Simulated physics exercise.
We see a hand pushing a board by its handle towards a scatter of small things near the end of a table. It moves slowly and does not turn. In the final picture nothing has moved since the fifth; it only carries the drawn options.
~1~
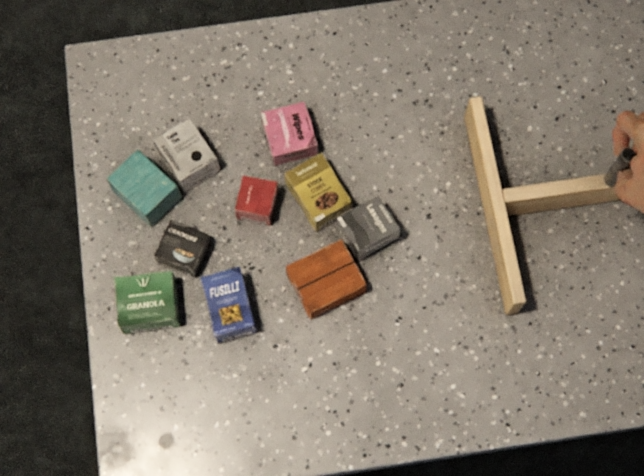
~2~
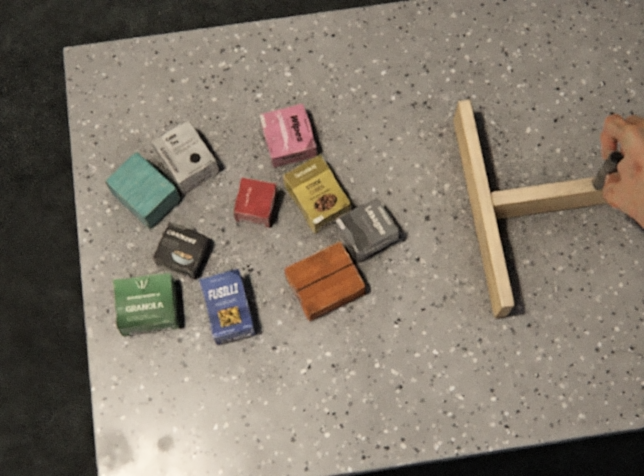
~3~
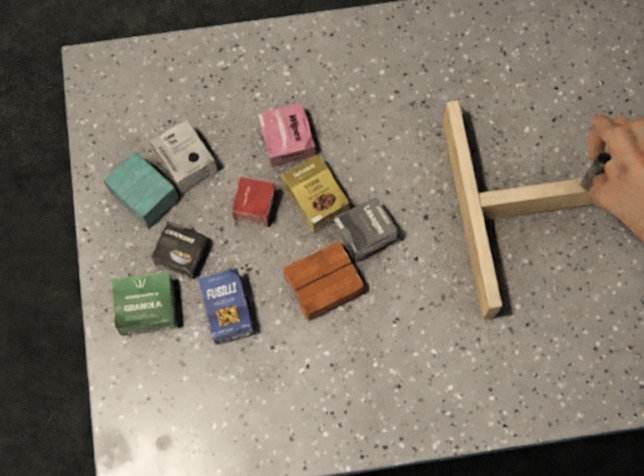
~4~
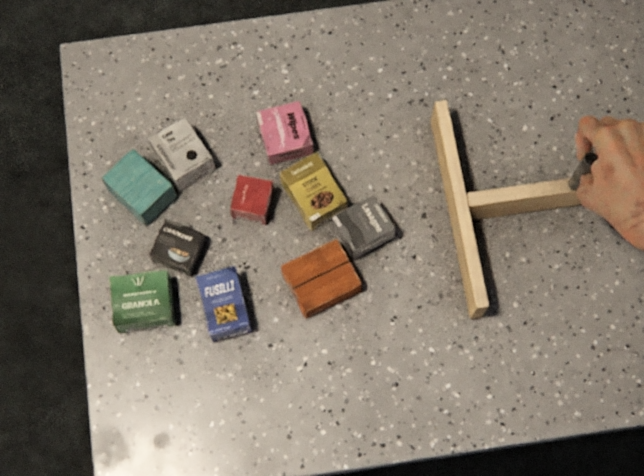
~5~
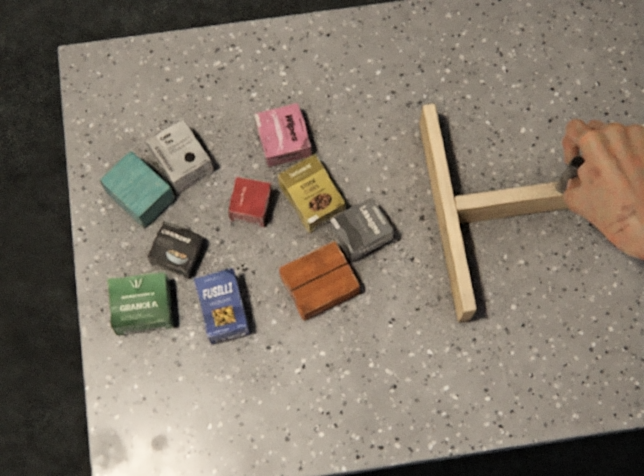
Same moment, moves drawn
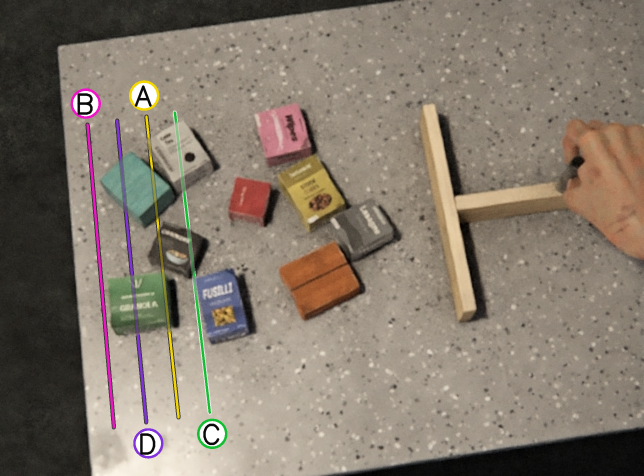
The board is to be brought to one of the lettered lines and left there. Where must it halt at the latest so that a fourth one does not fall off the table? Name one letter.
The farthest such stop is A.
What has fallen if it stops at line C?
The green packet goes over.
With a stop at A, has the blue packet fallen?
No.
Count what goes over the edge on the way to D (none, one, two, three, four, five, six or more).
By then, five.
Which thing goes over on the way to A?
The green packet.
On the marked copy, A at (162, 260); B at (100, 269); C at (192, 256); D at (131, 264).
Taking A. A third of the way, board (346, 219); orange box (293, 297); yellow packet (304, 189).
Two thirds of the way, board (242, 233); green packet (118, 308); turquoise block (126, 184).
When it is over, board (161, 245); green packet over the edge; blue packet (89, 325); one fallen.
As for the rest, B drops seven; C is within the limit but short; D drops five.
